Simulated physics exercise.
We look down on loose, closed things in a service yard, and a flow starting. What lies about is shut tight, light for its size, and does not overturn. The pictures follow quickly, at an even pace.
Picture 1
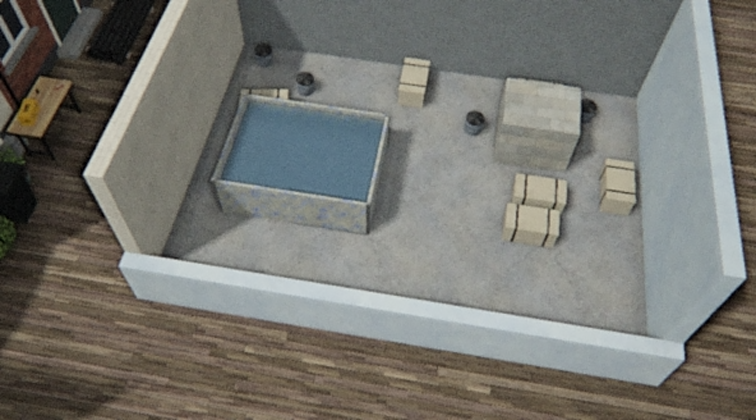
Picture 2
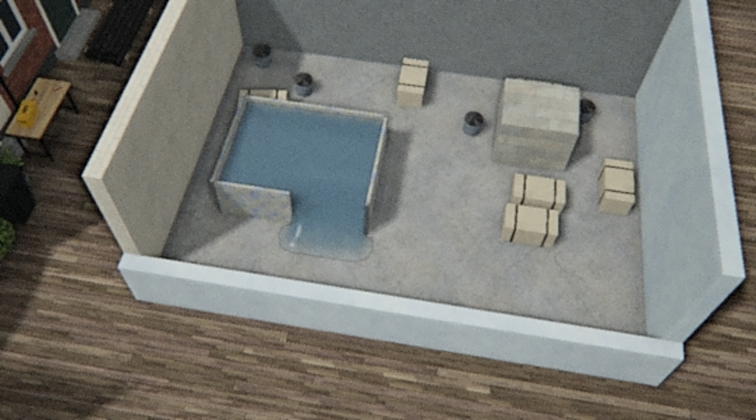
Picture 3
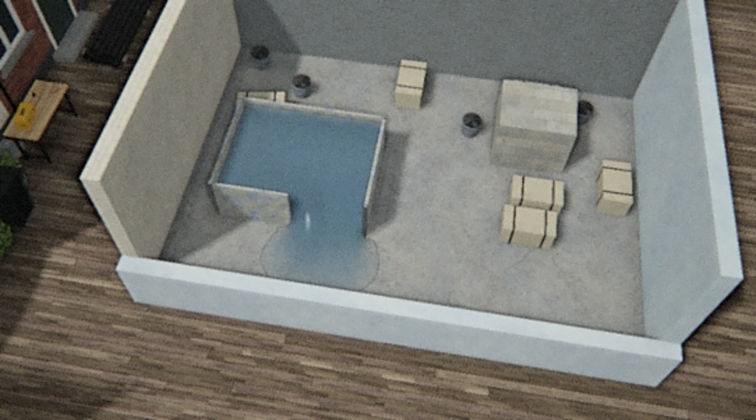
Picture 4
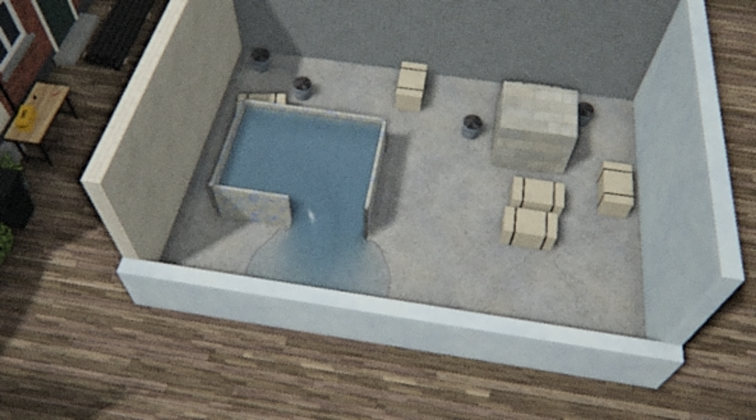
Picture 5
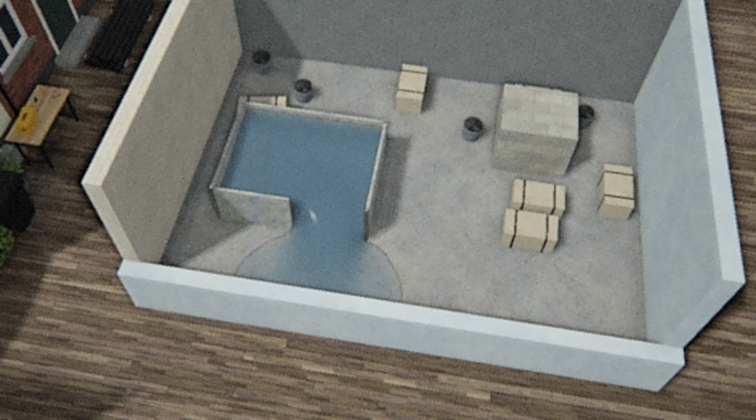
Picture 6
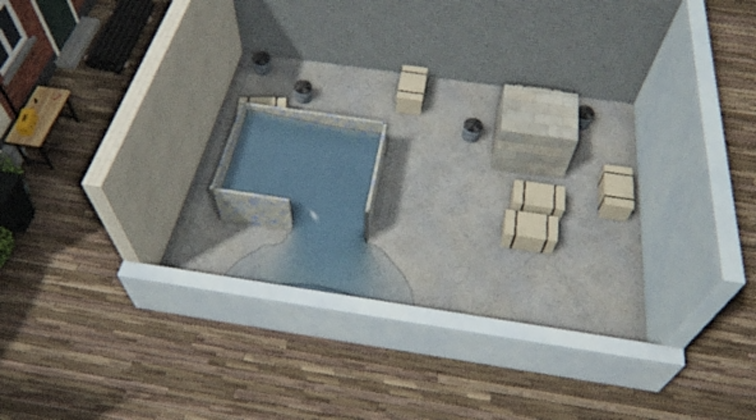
We see a walled yard from above with pails, pale strapped trunks and a large block; part of a water tank's near wall opens, and water pours out and spreads across the floor while the objects stay still.
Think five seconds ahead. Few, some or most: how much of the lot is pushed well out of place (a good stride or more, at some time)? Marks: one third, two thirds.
It is one to two thirds.
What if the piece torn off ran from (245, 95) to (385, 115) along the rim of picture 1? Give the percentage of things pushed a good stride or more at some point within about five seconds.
About 90 per cent.
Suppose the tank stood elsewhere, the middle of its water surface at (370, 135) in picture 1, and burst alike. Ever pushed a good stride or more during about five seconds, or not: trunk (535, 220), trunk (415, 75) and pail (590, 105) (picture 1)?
In that order: Short of that, short of that, pushed that far.
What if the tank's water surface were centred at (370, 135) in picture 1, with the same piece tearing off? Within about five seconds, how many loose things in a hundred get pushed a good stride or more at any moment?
I make it 50 per cent.
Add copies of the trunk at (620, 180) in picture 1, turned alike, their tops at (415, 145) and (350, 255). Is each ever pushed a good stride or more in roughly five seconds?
In that order: Less than that, swept aside.
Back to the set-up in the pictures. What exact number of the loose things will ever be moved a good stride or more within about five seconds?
I count 5.
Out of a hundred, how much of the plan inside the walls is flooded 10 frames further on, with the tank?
Close to 45 %.
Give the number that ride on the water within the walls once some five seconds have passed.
The number is 3.
A moment on, 0 of 10 are well off their spots; 0 afloat.
Next, 0 of 10 are well off their spots; 0 afloat.
Later, 3 of 10 are well off their spots; 1 afloat.
In the end, 5 of 10 are well off their spots, and 5 have been at some point; 3 afloat.
